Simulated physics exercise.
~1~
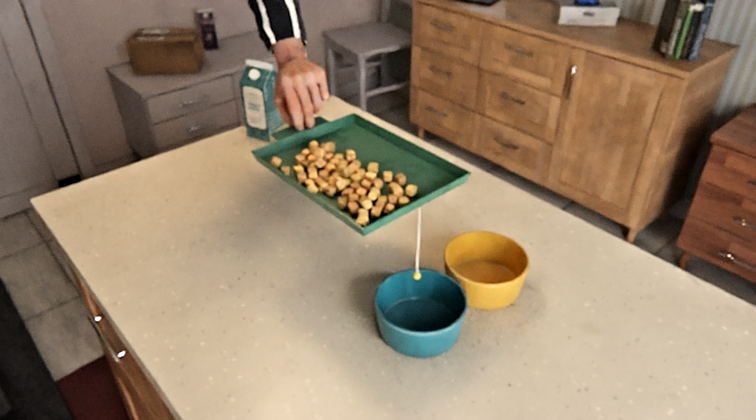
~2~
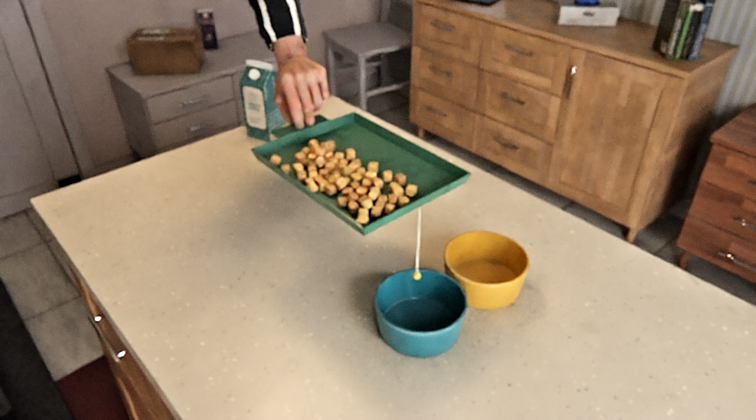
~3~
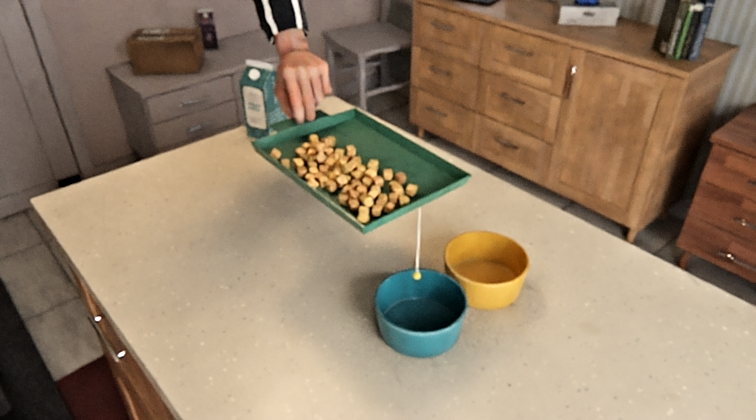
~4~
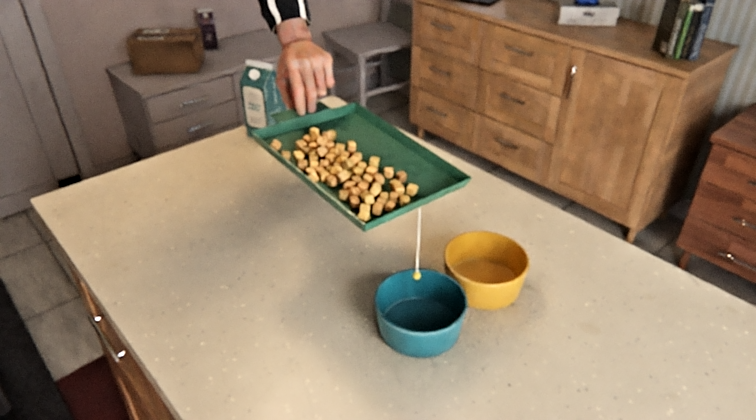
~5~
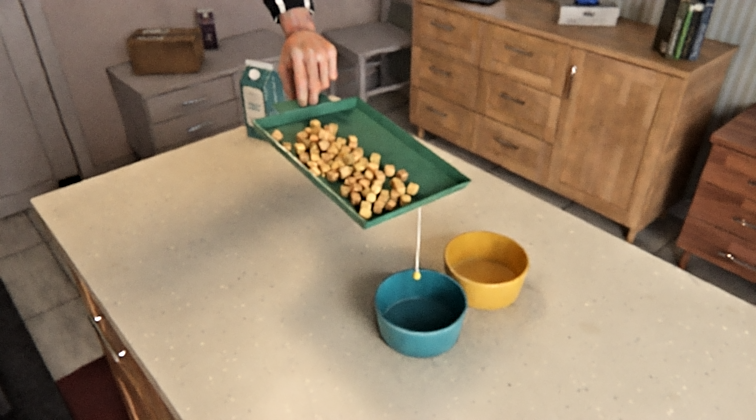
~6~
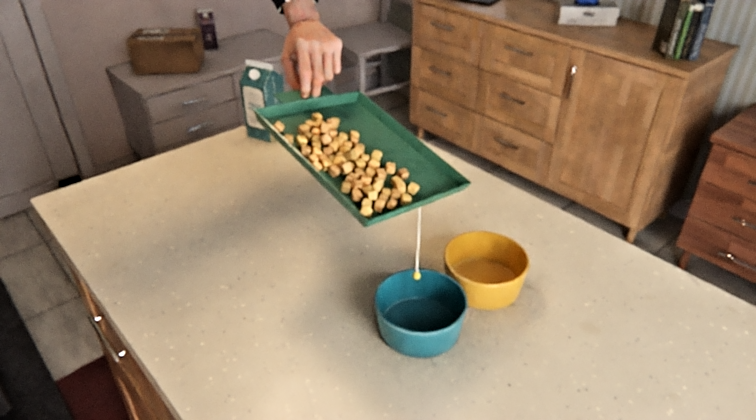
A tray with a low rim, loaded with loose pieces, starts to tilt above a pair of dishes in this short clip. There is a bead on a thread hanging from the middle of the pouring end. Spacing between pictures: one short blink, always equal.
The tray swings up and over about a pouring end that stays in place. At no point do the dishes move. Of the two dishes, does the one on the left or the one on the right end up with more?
The one on the right.
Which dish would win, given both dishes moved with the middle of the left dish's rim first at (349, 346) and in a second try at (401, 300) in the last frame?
With the dishes at the first place it's the right-side dish, and at the second it's the right-side dish.
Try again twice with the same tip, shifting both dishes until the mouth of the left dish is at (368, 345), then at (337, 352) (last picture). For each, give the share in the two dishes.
It would be roughly 40 per cent for the first and roughly 10 per cent for the second.
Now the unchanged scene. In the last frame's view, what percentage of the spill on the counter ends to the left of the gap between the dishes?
Around 60 percent of the pieces.
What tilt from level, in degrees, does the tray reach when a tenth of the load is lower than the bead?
Roughly 75 degrees of tilt.
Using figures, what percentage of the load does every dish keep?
Roughly 20 in a hundred for the left dish, roughly 50 in a hundred for the right dish.
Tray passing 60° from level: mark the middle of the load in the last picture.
Load centre: Approx. (426, 171).
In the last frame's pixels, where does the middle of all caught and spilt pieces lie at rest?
The centre comes to rest close to (479, 284).
Shortly afterwards, tray tipped steeply; all but a few on the tray; only a few in the left dish; only a few in the right dish.
Next, tray tipped right over; the bulk on the tray; only a few in the left dish; a little in the right dish.
Some moments later, tray tipped past a quarter turn; near a quarter in the left dish; near half in the right dish; near a quarter outside both.
In the end, tray tipped past a quarter turn; near a quarter in the left dish; near half in the right dish; near a quarter outside both.
